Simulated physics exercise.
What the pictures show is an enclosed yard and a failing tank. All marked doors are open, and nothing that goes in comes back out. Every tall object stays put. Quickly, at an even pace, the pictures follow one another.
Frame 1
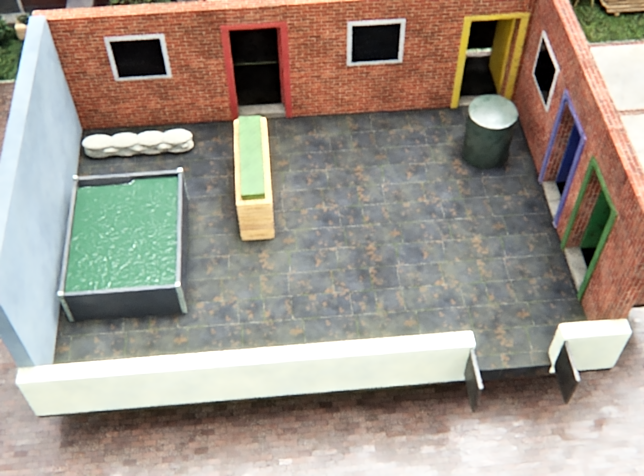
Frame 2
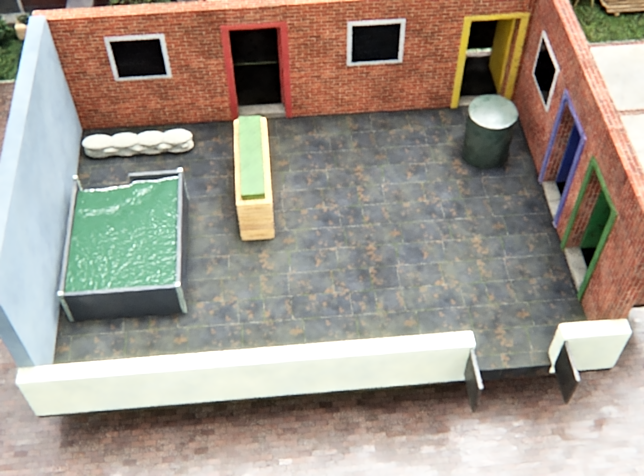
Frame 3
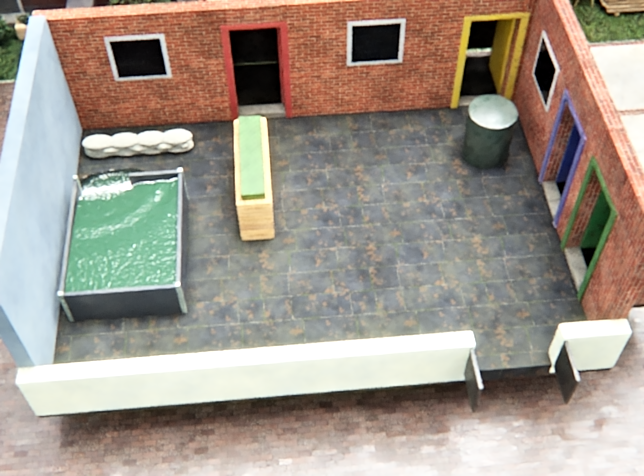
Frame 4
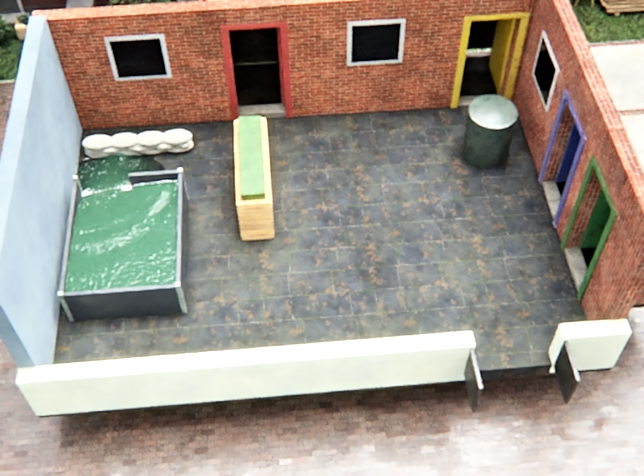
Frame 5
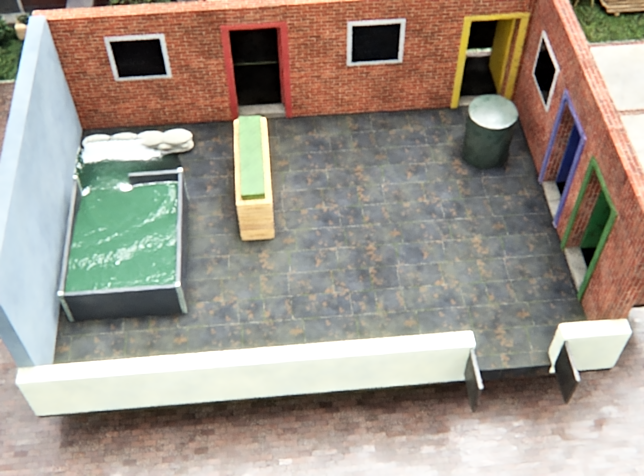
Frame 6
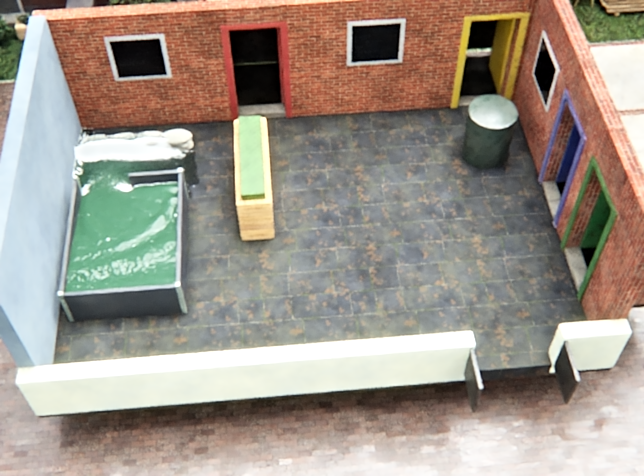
Brick-walled yard with an open tank of green water at left, its surface rippling as water pours out through the far-side gap.
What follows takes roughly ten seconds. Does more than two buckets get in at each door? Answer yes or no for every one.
Red door: No, yellow door: Yes, green door: No, blue door: No.
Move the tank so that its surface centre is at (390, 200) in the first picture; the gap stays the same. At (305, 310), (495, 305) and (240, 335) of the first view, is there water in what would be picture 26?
Well, in the order you listed them, they'd be unreached, unreached and unreached.
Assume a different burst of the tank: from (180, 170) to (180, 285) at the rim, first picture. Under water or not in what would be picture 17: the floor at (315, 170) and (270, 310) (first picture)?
Taking them in turn, they come out spared and soaked.
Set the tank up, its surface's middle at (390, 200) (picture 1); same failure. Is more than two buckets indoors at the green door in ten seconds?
Green falls short.
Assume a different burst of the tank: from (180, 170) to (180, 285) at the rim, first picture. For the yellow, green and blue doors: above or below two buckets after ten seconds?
Observed - yellow runs over the limit, green runs over the limit, blue runs over the limit.
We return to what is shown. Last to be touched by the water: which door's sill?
It's the door marked green.
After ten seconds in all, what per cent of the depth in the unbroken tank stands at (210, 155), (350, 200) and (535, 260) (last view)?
In order: Roughly 12, 2 and 14 in a hundred.
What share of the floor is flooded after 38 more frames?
Near 65 in a hundred.
A moment on, water covers 10 % of the floor; the red door not reached, the yellow door not reached, the green door not reached, the blue door not reached.
Next, water covers 20 % of the floor; the red door wet at the sill, nothing in, the yellow door not reached, the green door not reached, the blue door not reached.
Then, water covers 35 % of the floor; the red door wet at the sill, nothing in, the yellow door not reached, the green door not reached, the blue door not reached.
Later, water covers 65 % of the floor; the red door under two buckets in, the yellow door under two buckets in, the green door not reached, the blue door wet at the sill, nothing in.
In the end, water covers 85 % of the floor; the red door under two buckets in, the yellow door over two buckets in, the green door under two buckets in, the blue door under two buckets in.
